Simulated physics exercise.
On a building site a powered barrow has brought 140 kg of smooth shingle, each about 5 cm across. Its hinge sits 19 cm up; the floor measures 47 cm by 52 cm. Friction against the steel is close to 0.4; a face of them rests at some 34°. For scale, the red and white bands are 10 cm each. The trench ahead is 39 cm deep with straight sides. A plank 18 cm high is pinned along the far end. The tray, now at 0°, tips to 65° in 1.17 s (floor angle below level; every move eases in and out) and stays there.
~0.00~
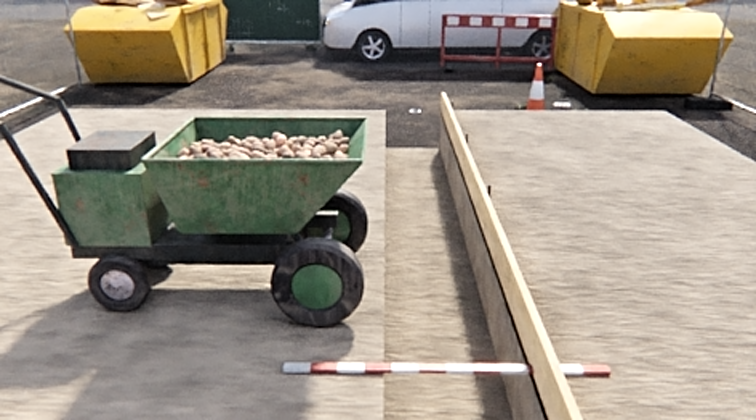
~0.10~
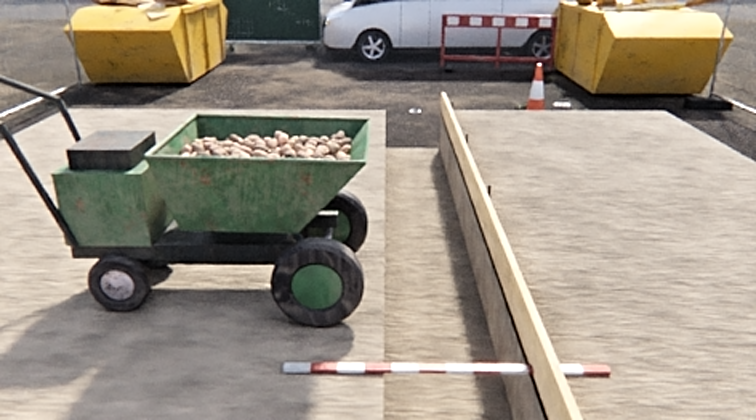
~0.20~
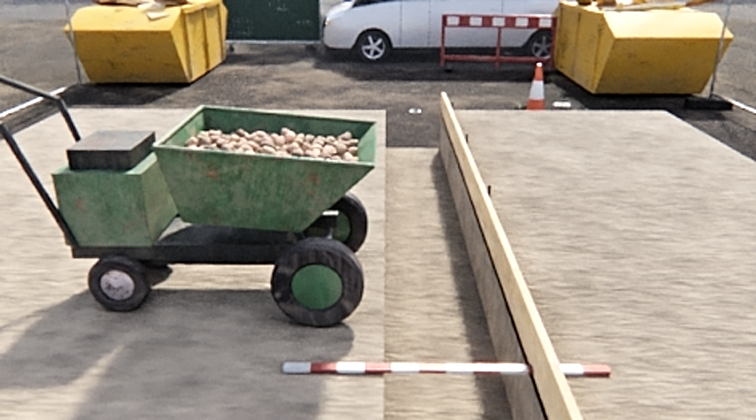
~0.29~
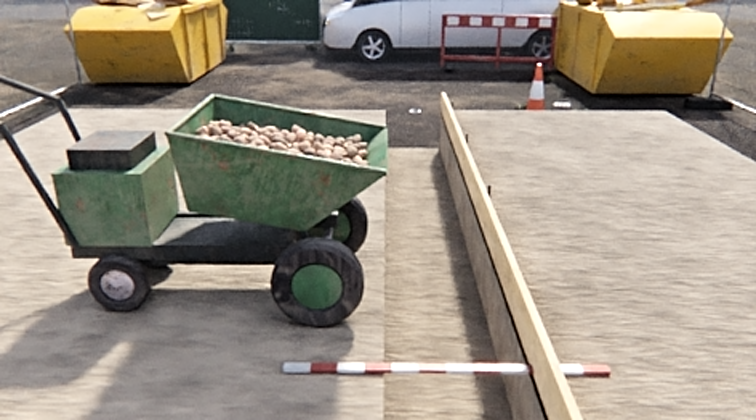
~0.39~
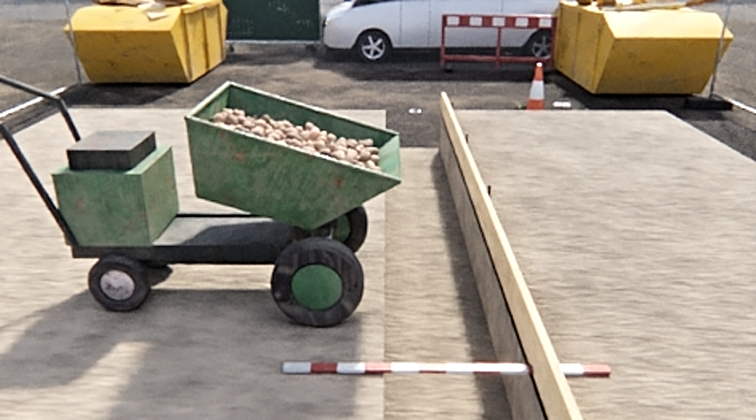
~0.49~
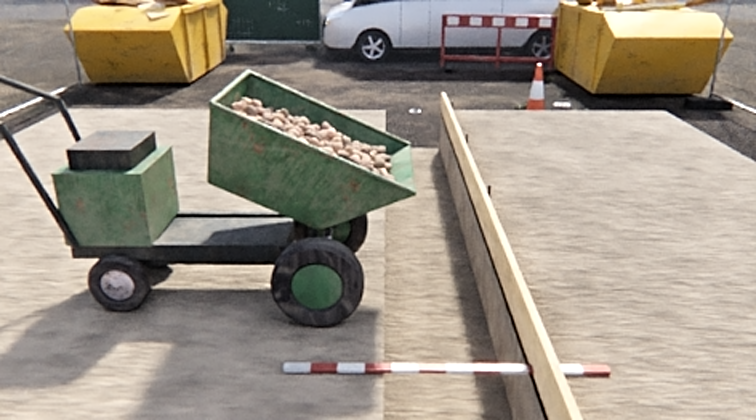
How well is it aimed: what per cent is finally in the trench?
Roughly 92 per cent ends in the trench.
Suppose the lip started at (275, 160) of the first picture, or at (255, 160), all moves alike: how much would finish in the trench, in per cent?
Near 100 per cent from the first place, 100 from the second.
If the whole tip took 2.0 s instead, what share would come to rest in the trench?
It would be near 100 per cent.
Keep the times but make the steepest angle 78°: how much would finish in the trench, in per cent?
It would be near 100 per cent.
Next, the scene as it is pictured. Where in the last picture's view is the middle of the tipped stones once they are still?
Their middle is at about (464, 348).
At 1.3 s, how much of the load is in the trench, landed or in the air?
About 30 per cent by then.
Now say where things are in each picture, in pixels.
Lip at (362, 162), floor tilted 0°, highest stones at (271, 144), in the first picture.
The tray is at 1°, its lip at (365, 163); the top of the load is at (260, 143); the stones move at 0.2 m/s on average, in the second picture.
Lip at (374, 167), floor tilted 5°, highest stones at (244, 140); the stones move at 0.4 m/s on average, in the third picture.
The tray is at 10°, its lip at (387, 173); the top of the load is at (230, 130); the stones move at 0.5 m/s on average, in the fourth picture.
The tray is at 17°, its lip at (401, 182); the top of the load is at (230, 118); the stones move at 0.6 m/s on average, in the fifth picture.
Lip at (416, 194), floor tilted 25°, highest stones at (248, 108); the stones move at 0.7 m/s on average, in the sixth picture.
After 0.9 s the floor is at 55°; 100 % in the tray; the foremost stones are at (442, 221).
After 1.3 s the floor is at 65°; 67 % in the tray, 32 % in the trench, 1 % past the trench; the foremost stones are at (524, 257).
After 1.6 s the floor is at 65°; 30 % in the tray, 62 % in the trench, 8 % past the trench; the foremost stones are at (617, 285).
After 3.6 s the floor is at 65°; 0 % in the tray, 92 % in the trench, 8 % past the trench; the foremost stones are at (696, 286).
